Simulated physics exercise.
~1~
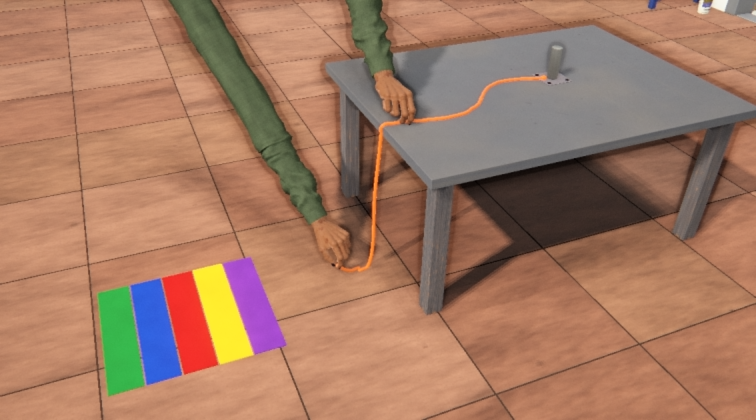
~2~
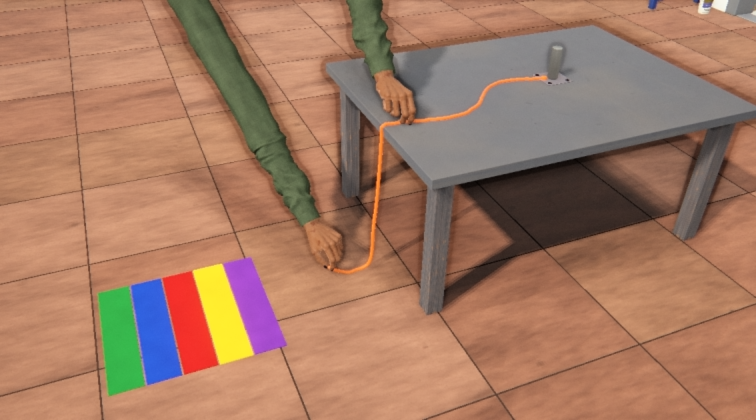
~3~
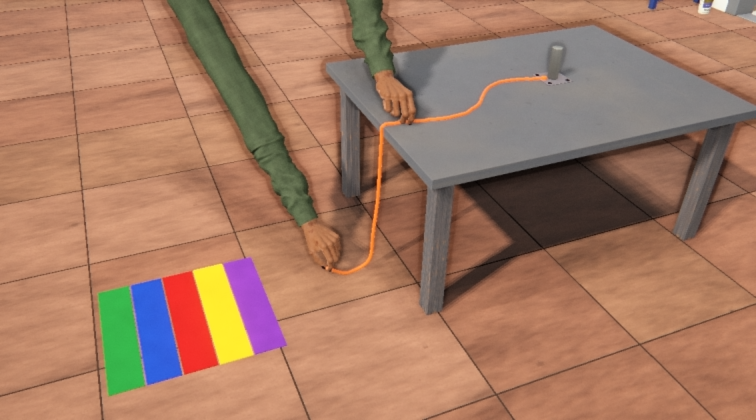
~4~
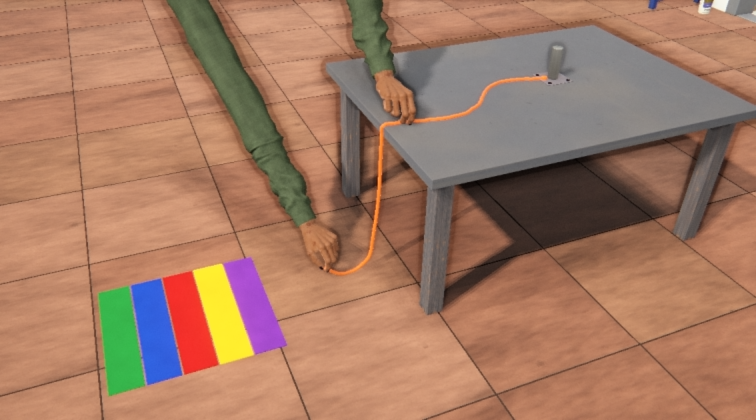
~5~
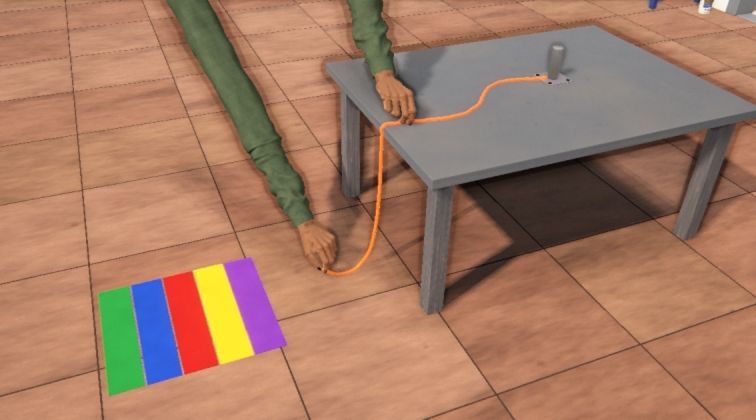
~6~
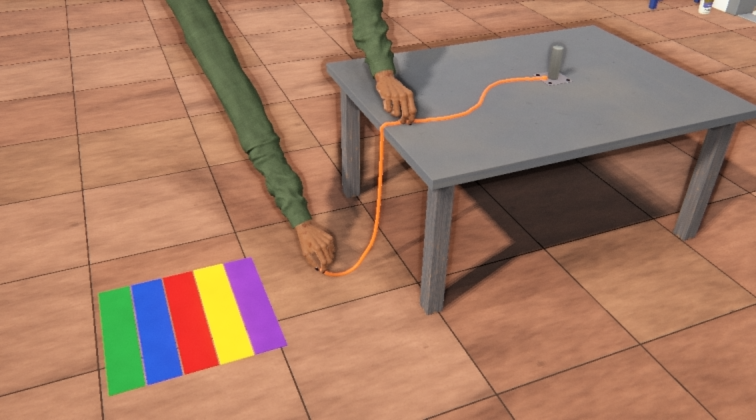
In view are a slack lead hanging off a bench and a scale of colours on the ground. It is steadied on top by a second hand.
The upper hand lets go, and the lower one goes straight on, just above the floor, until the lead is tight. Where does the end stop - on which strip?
On the yellow strip.
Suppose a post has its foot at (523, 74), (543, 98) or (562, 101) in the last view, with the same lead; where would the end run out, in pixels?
(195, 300), (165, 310) and (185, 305).
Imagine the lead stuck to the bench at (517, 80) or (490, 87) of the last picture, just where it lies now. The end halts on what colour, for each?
In order: Yellow, then yellow.
Soon after, end near (286, 278); short of the strips.
After that, end near (244, 289); over purple.
At the stop, end near (219, 295); over yellow. The end stops over the yellow strip.
